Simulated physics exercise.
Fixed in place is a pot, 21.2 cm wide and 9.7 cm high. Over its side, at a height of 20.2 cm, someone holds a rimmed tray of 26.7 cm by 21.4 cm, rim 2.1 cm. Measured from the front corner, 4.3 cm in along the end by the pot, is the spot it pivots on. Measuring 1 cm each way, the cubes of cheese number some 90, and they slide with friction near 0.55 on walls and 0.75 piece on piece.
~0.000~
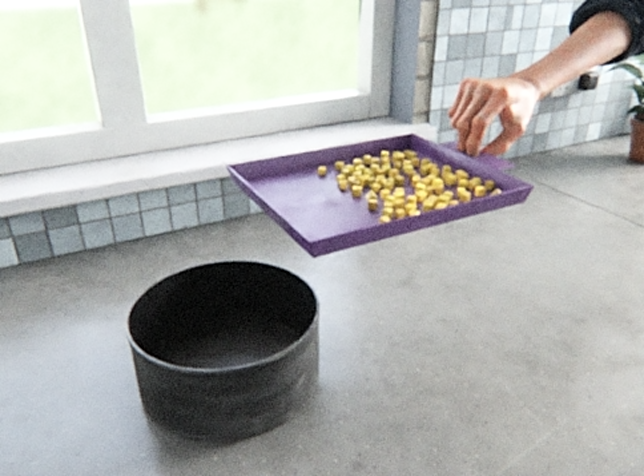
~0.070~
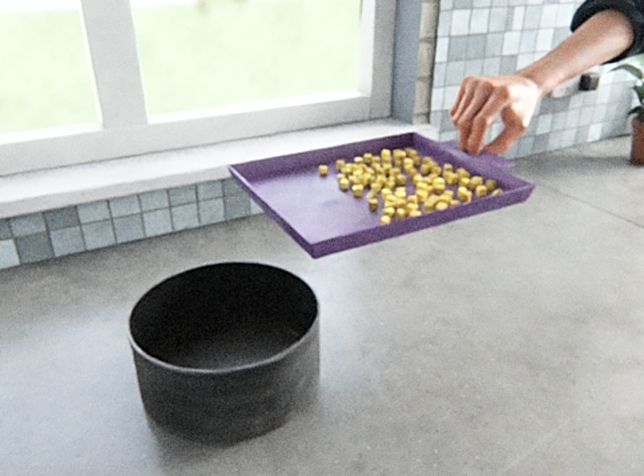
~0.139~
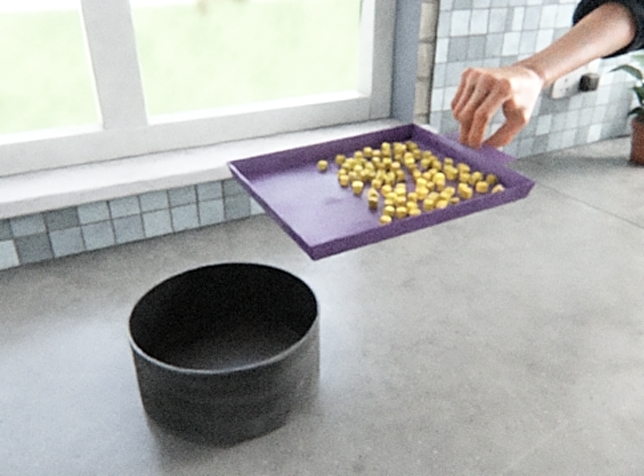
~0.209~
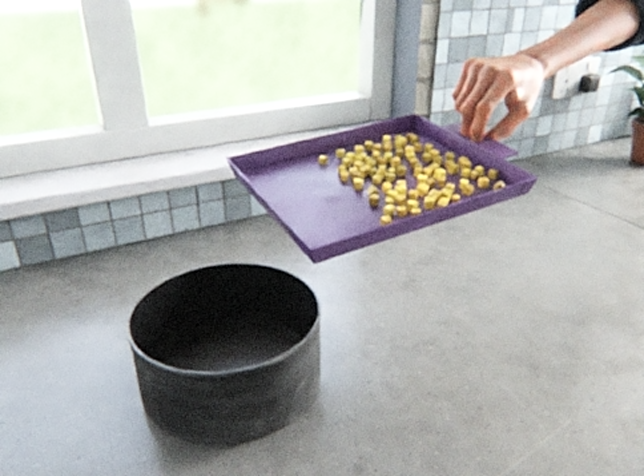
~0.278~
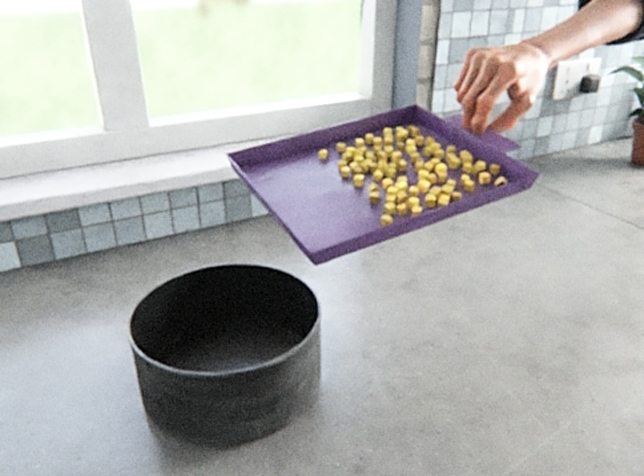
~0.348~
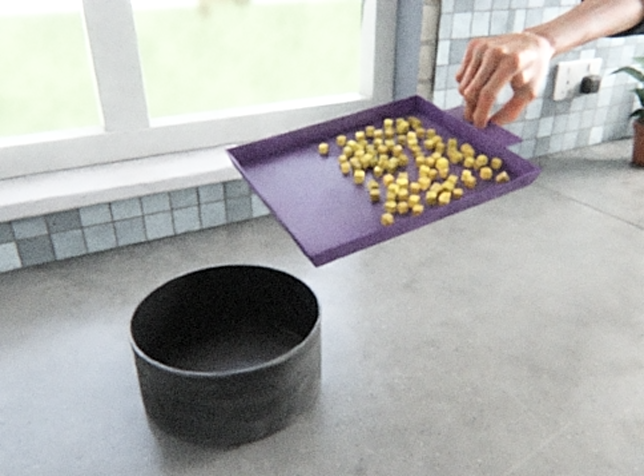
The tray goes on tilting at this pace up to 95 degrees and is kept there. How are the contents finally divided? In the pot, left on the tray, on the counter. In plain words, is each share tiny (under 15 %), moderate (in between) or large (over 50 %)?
Pot: That should get only a little. Tray: That should get only a little. Counter: That should get more than half.
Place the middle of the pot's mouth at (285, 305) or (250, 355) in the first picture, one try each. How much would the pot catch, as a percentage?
Estimates: 30 in a hundred and 70 in a hundred.
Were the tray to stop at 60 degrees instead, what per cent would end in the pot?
In that case some 0 per cent.
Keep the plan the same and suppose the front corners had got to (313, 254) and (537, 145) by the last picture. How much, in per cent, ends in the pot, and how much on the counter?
Pot 5 % / counter 95 %.
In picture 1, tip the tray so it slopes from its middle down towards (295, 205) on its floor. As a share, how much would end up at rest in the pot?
90 %.
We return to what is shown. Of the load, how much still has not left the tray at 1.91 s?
It works out to near 80 per cent of the load.
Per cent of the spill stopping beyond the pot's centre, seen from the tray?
Share past the middle: Roughly 30 percent.
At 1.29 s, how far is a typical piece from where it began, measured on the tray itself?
I'd say close to 14 centimetres.
After 1.29 s, tilt 51 degrees; the tray holds 90 %, the pot 0 %.
After 1.91 s, tilt 76 degrees; the tray holds 80 %, the pot 0 %.
After 2.58 s, tilt 95 degrees; the tray holds 5 %, the pot 0 %.
By 3.5 s all is still; pot 0 %, tray 0 %, counter 100 %.
